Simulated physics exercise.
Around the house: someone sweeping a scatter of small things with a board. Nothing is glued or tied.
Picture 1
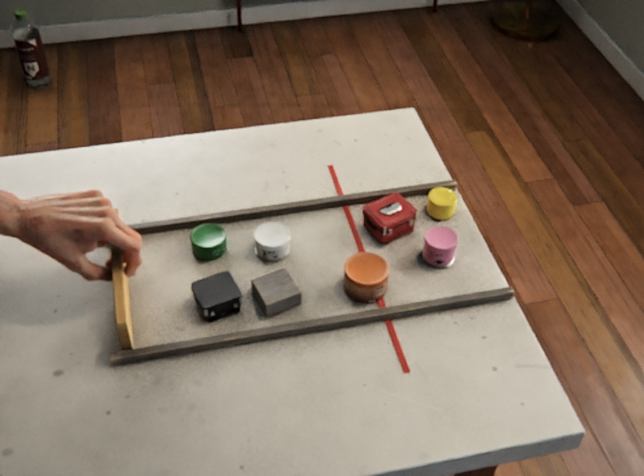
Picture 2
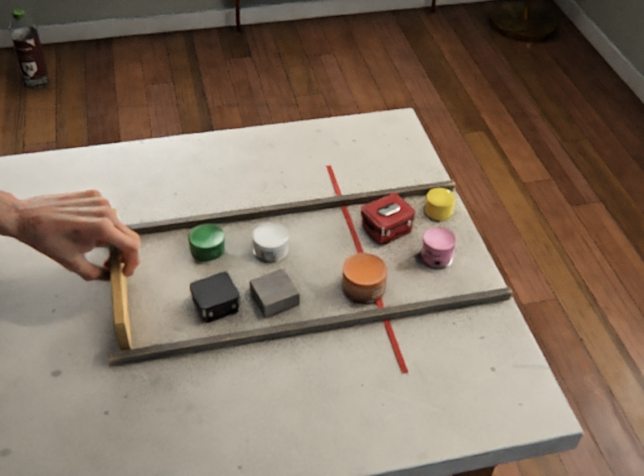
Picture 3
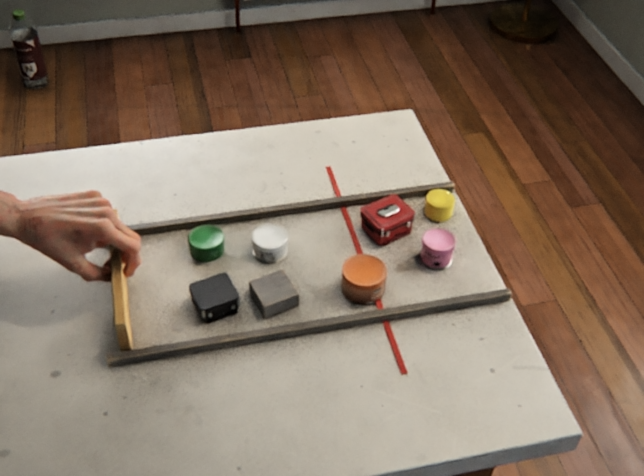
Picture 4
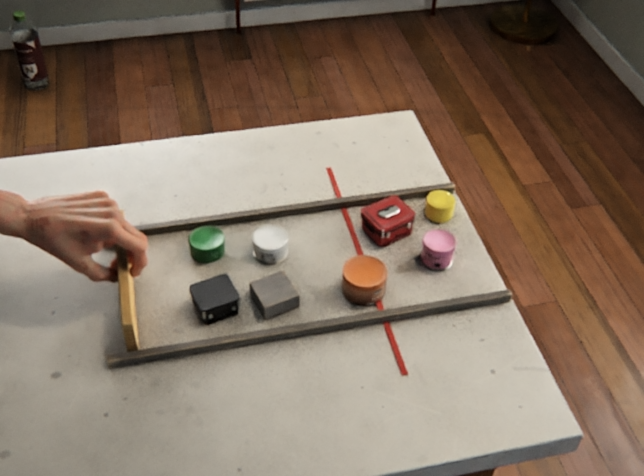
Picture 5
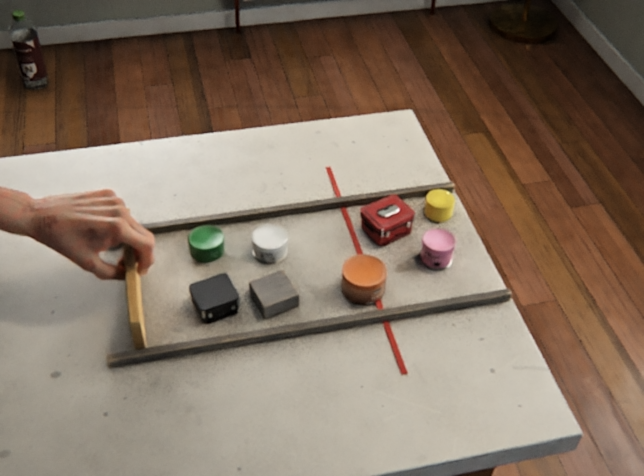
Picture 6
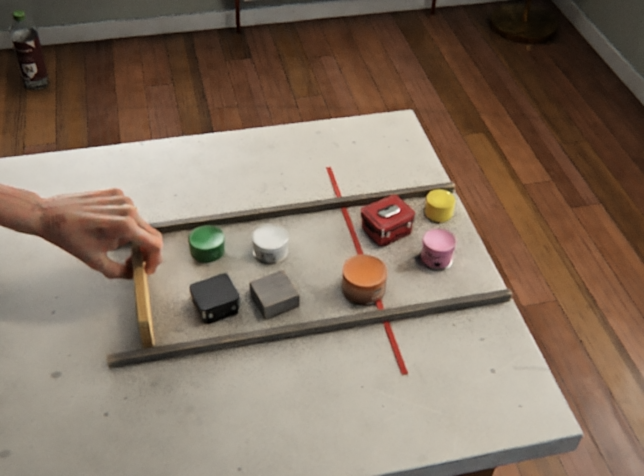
On a pale tabletop, a hand sliding a wooden board slightly right between two rails, the scattered tubs and cases staying still.
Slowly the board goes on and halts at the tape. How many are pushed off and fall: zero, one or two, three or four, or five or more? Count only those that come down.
Here the number that fall off is zero.
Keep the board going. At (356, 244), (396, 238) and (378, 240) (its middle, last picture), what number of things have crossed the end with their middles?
Place by place, 0, 1 and 0.
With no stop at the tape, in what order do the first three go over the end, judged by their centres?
In order: The orange tub, then the yellow lid, then the grey block.
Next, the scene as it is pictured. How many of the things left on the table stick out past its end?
Overhanging: 0.
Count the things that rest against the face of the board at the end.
In contact: 3.
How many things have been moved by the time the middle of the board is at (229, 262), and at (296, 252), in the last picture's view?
4 and 5.
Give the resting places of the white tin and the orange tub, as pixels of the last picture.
The white tin stops around (374, 234); the orange tub around (469, 268).
Early on, none off yet; yellow lid at rest near (440, 206); pink tin at rest near (438, 250); red case at rest near (387, 221).
A while later, none off yet; yellow lid at rest near (440, 206); pink tin travelled a little near (447, 245); red case at rest near (387, 221).
Finally, the number that fall off is zero.
